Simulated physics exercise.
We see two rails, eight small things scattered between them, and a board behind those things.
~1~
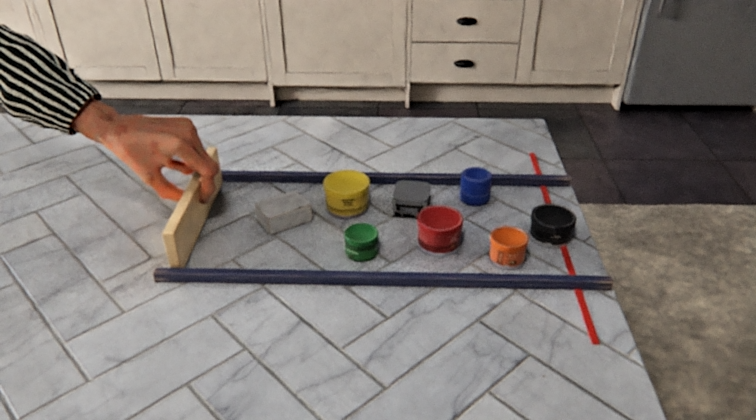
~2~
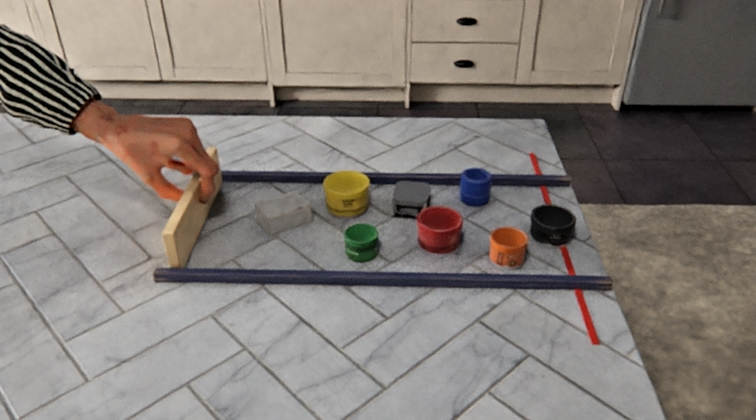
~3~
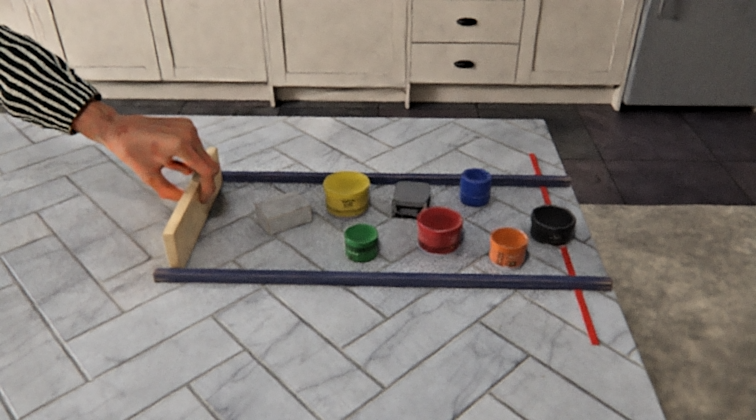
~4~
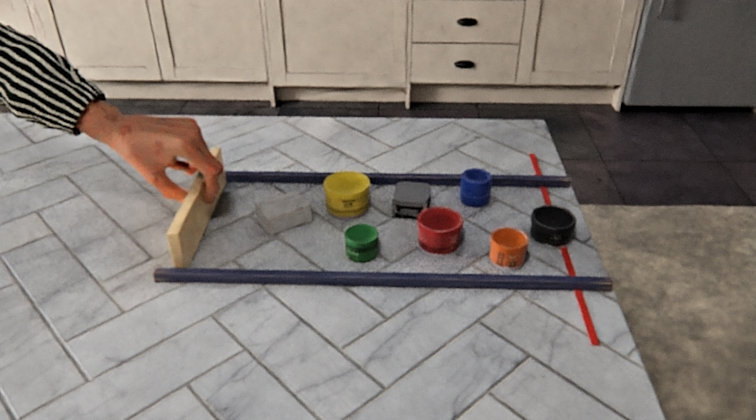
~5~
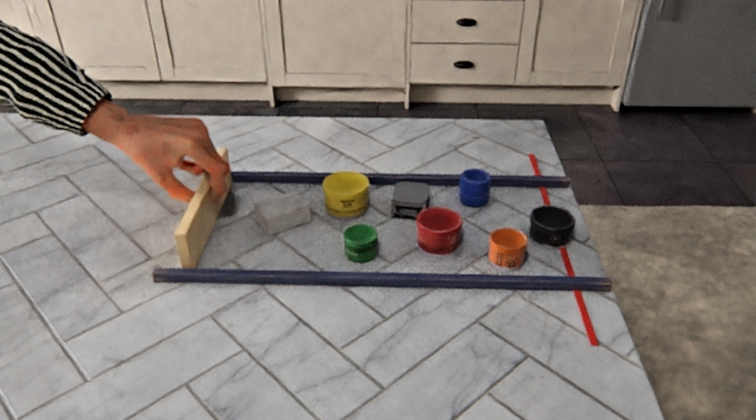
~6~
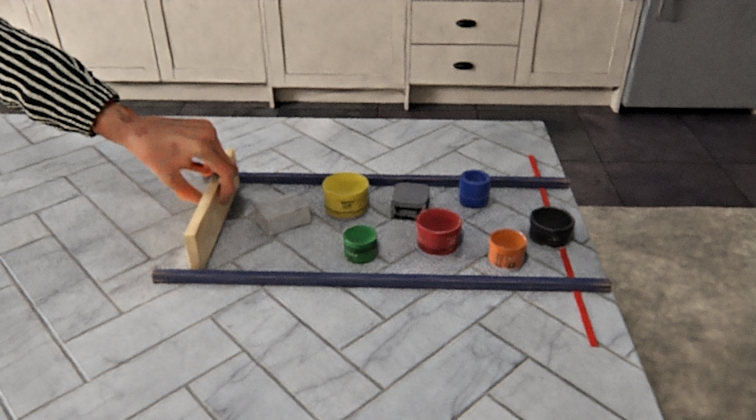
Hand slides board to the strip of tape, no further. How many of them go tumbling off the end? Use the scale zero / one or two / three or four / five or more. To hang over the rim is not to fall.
On that scale it is five or more.
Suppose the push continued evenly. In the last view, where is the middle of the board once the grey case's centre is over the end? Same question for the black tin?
The middle is at (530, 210) when it's the grey case, and at (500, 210) when it's the black tin.
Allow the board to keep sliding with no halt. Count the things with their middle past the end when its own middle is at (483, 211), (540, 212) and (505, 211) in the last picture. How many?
Taking the places in turn, the counts are 0, 4 and 1.
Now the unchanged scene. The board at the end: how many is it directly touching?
3 in contact.
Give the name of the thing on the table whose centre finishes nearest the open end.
Result - the yellow tin.
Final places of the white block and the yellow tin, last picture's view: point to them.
Final pixels, roughly: (573, 220) for the first, (570, 191) for the other.
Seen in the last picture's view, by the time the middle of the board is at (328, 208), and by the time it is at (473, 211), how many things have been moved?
First position 3; second position 8.
Soon after, none off yet; black tin at rest near (551, 228); orange pot at rest near (507, 250); blue lid at rest near (474, 189).
After that, none off yet; black tin at rest near (551, 228); orange pot displaced about its own width near (542, 256); blue lid displaced about its own width near (506, 184).
In the end, the number that fall off is five or more; gone, grey case, red tin, blue lid, orange pot and black tin.
